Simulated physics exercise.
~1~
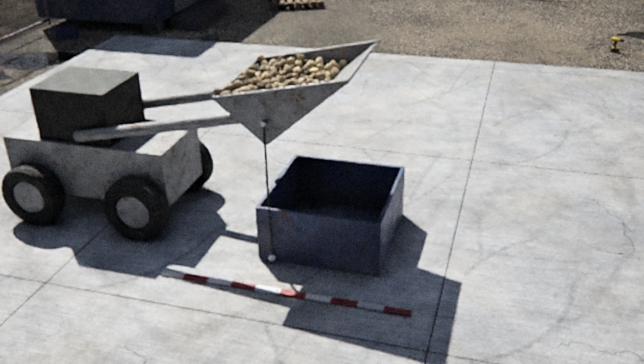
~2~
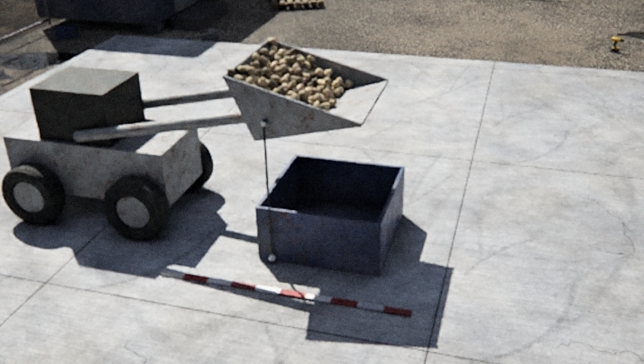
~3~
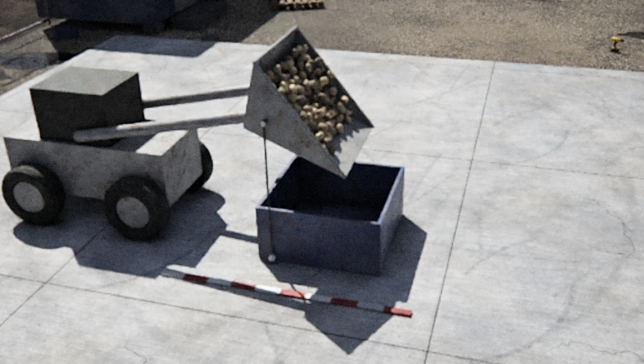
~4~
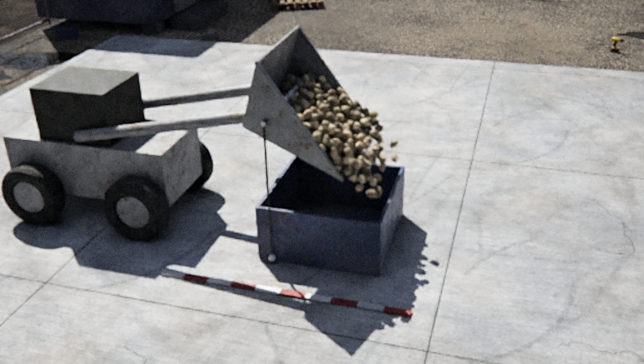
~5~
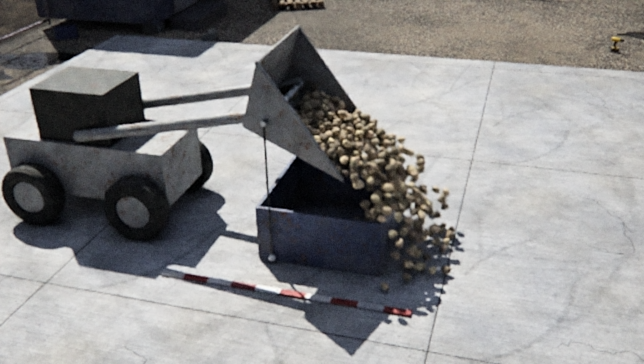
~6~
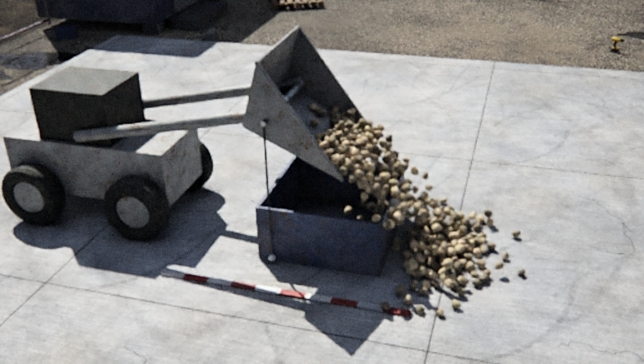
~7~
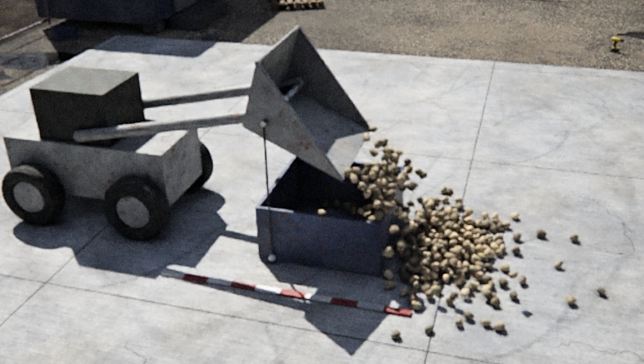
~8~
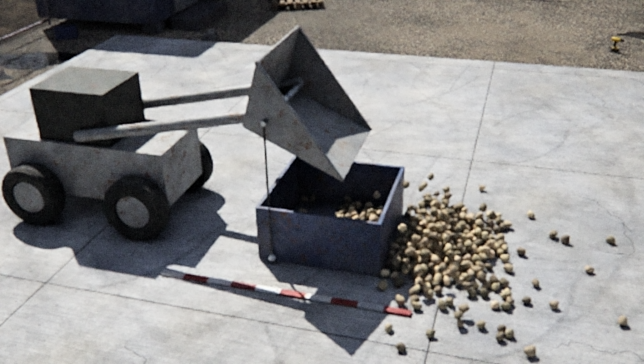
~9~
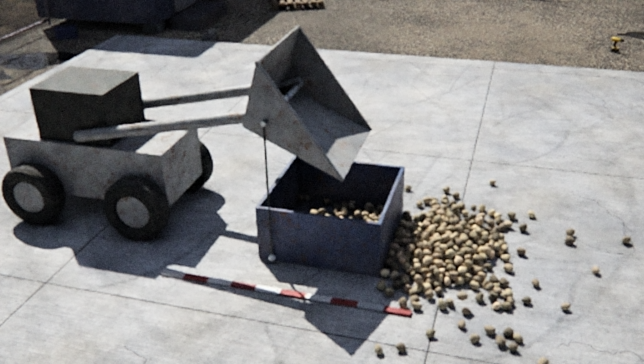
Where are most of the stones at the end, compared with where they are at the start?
At the start the stones are all up in the loader's raised bucket. By the end most of them lie lower and farther right, heaped and scattered on the concrete to the right of the bin, with a smaller share inside it.
The clip opens on a small grey loader at the left of a concrete yard, its raised bucket full of round stones beside an empty dark blue bin. The bucket tips forward and down, with the stones still in it. Once it is steep, they slide over the lip in a thick stream. Some drop into the bin, but many shoot past its right side and scatter over the concrete. The bucket empties and stays tilted, leaving a small share in the bin and most of the stones in a spread-out heap on the ground.
